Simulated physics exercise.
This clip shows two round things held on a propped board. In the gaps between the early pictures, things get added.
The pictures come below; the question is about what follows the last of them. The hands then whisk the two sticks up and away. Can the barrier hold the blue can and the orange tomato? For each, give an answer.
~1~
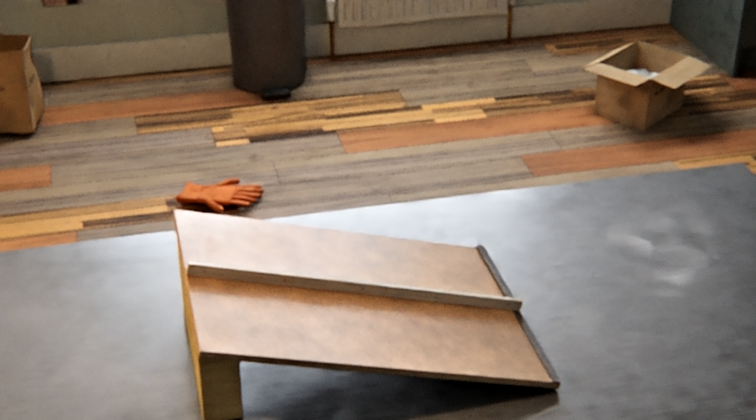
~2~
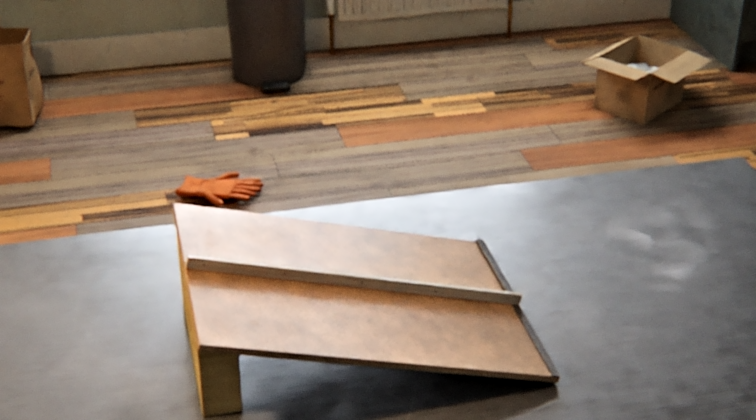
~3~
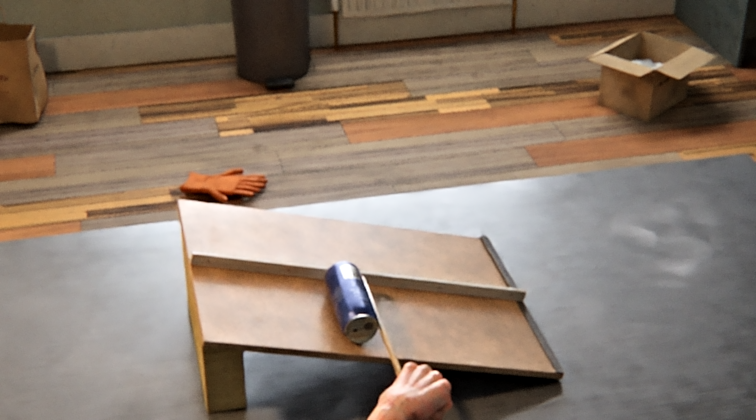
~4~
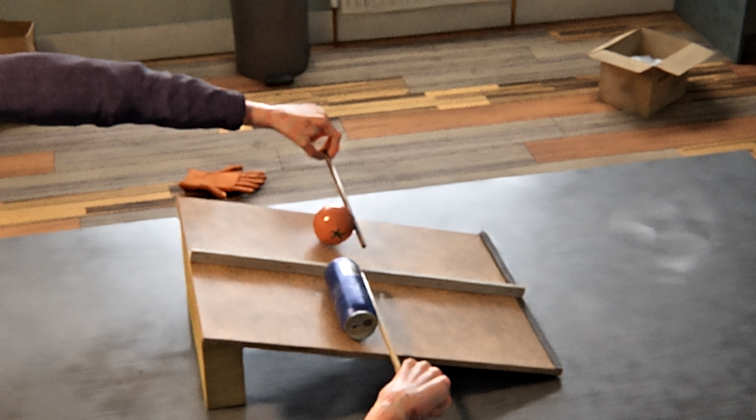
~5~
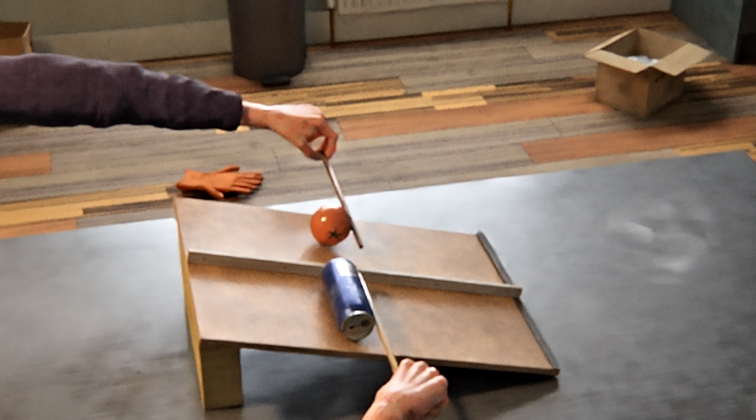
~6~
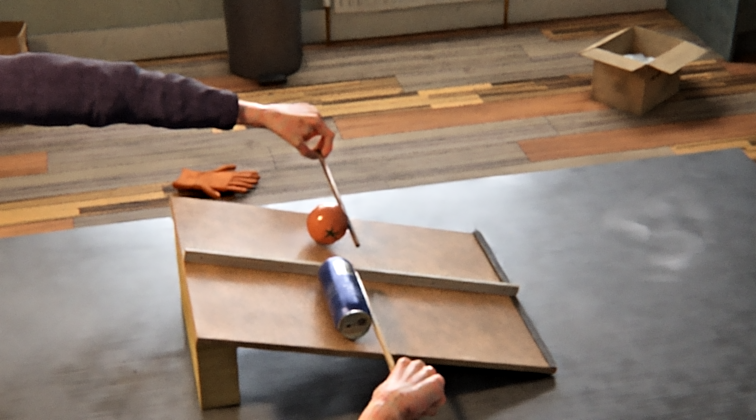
What happens is the blue can gets past; as for the orange tomato, it gets past.
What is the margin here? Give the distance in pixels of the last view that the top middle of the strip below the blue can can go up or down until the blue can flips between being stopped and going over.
Up, by around 12 pixels.
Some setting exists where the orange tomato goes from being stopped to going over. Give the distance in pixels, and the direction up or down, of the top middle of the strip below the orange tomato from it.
Up, by 8 pixels.
Then, 0.64 s on from there, blue can rolling on the board near (533, 315); orange tomato off the board near (510, 239).
Then, 1.16 s on from there, blue can off the board; orange tomato off the board near (750, 219).
In the end, the blue can goes over the end; the orange tomato goes over the end.
